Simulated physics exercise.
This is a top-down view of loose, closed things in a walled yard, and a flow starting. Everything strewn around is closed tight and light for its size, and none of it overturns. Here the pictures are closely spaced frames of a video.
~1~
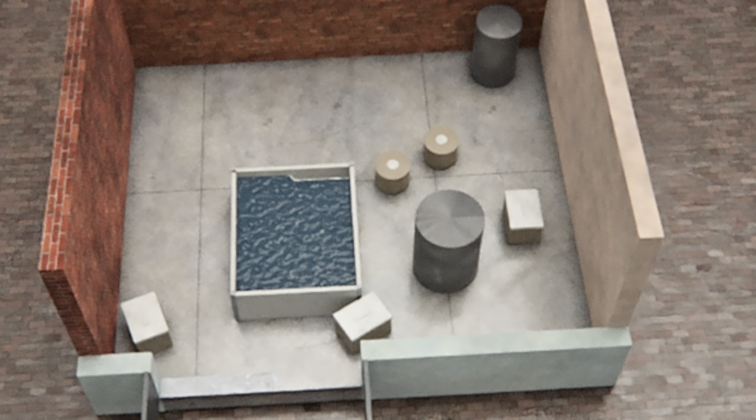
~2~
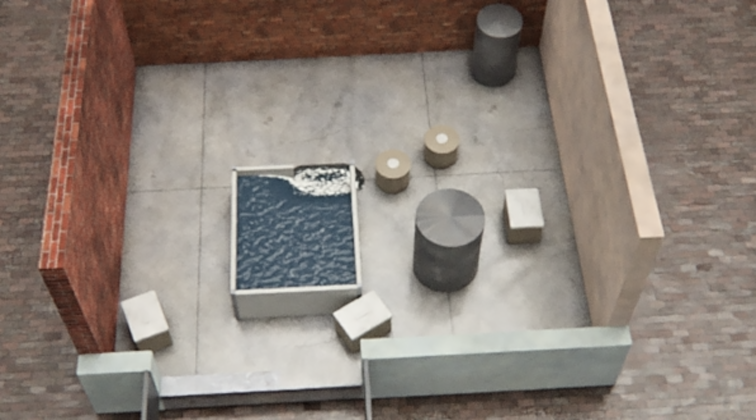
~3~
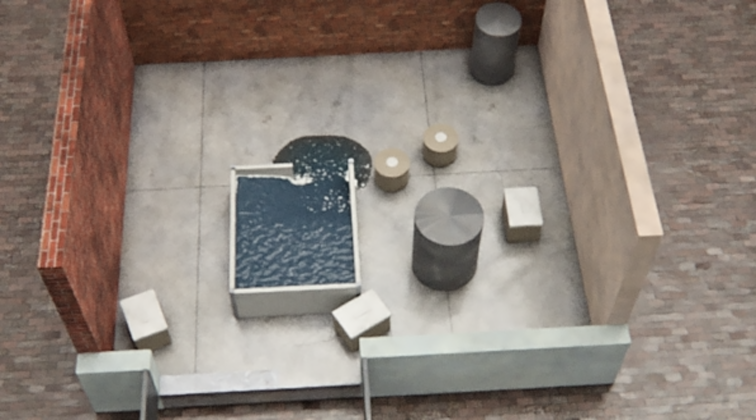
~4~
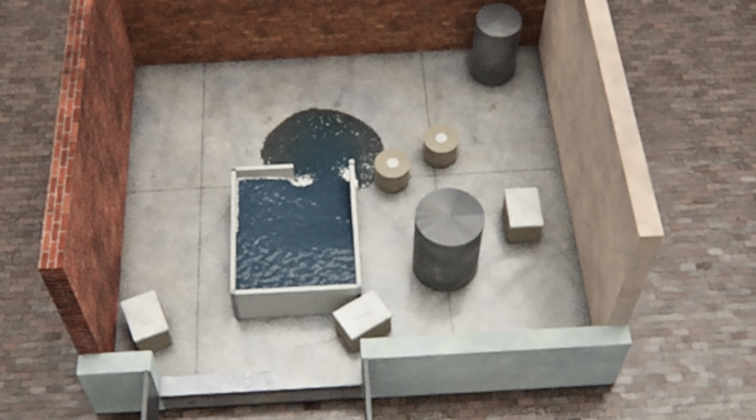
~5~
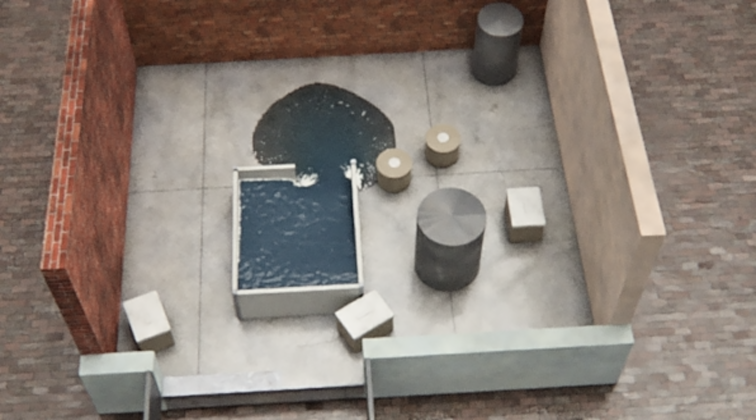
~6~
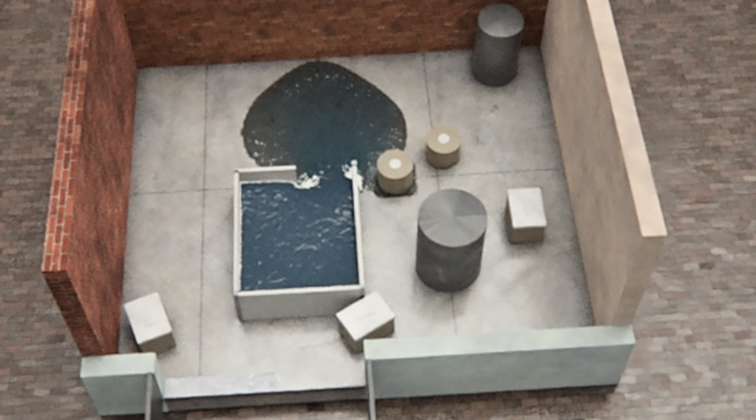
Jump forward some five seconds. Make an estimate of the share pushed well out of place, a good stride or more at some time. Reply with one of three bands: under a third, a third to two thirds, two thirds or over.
Under a third.
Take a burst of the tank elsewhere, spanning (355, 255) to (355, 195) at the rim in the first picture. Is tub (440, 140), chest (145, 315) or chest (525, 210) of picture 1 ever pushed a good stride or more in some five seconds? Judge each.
Travels that far, falls short, falls short.
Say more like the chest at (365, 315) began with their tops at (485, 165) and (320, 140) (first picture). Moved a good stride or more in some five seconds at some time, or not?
In that order: No, that far or more.
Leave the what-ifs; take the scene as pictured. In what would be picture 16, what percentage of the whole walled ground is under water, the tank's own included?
Something close to 40 per cent.
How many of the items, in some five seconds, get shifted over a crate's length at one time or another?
Count: 0.
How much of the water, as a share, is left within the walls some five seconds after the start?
Near 100 per cent.
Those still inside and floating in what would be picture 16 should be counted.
Total: 0.
A moment on, 0 of 5 are well off their spots; 0 afloat.
Next, 0 of 5 are well off their spots; 0 afloat.
Later, 0 of 5 are well off their spots; 0 afloat.
In the end, 0 of 5 are well off their spots, and 0 have been at some point; 0 afloat.
